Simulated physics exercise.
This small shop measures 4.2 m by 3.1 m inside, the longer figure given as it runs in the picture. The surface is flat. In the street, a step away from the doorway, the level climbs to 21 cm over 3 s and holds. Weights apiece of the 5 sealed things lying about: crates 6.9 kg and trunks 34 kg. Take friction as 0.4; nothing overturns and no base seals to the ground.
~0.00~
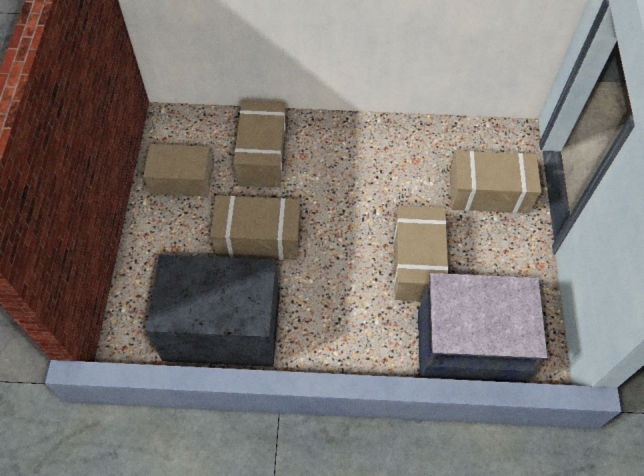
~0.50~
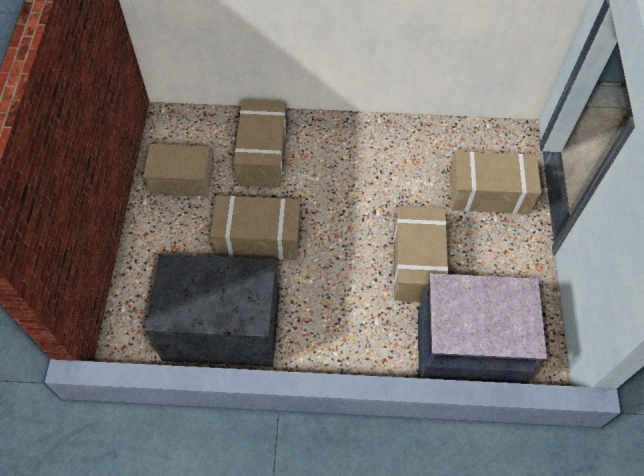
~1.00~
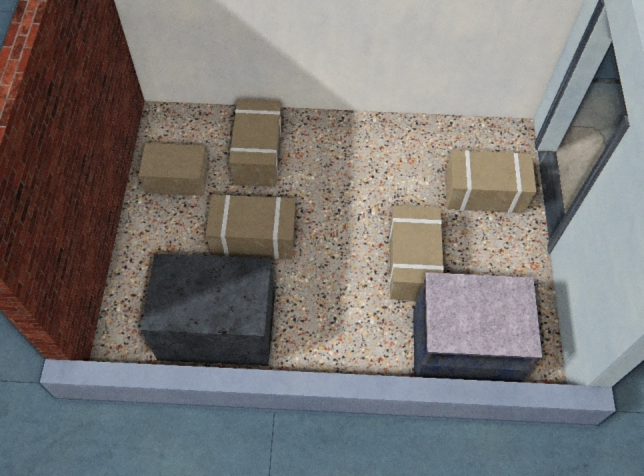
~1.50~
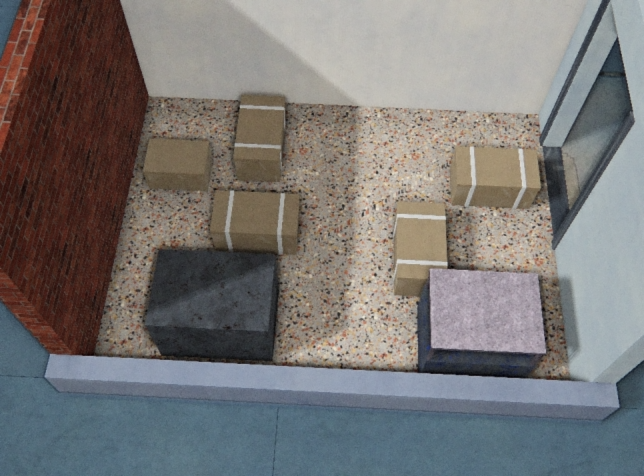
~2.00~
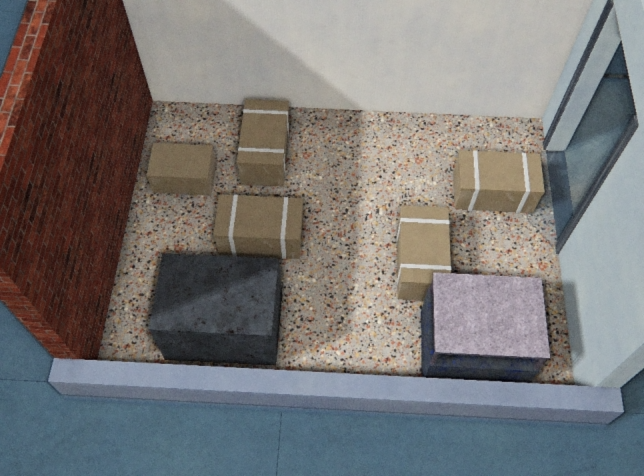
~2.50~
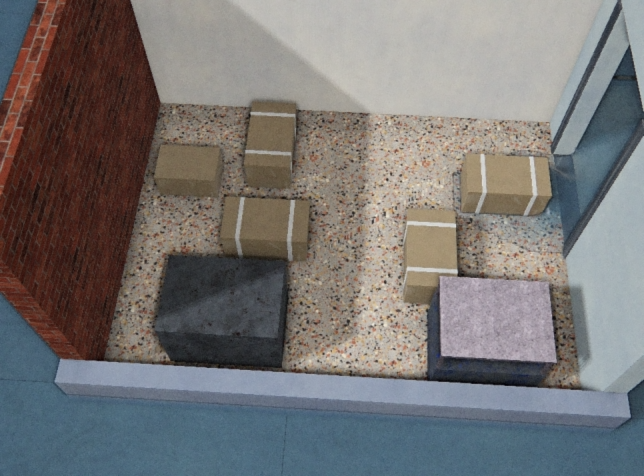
Small walled shop with cardboard boxes and two large blocks staying still as bluish water covers the street and enters at right.
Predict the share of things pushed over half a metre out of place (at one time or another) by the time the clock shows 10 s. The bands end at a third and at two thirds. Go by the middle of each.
That comes to two thirds or more.
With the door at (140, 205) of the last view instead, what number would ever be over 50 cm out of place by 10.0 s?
Then 4.
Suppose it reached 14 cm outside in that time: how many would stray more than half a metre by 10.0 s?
Then 0.
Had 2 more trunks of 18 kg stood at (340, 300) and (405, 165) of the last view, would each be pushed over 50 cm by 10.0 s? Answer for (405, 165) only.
Answer: More.
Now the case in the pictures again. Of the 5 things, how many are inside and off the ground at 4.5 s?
0 of them.
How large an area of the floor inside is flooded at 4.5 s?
About 6.0 m2.
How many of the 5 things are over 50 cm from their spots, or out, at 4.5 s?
I count 1.
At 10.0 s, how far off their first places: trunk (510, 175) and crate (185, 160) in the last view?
In that order: 300 cm, 80 cm.
After 3.5 s 0 of 5 are over 50 cm from their spots; 0 afloat.
After 4.5 s 1 of 5 are over 50 cm from their spots; 0 afloat.
After 7.0 s 2 of 5 are over 50 cm from their spots; 1 afloat.
After 10.0 s 5 of 5 are over 50 cm from their spots, and 5 have been at some point; 5 afloat.
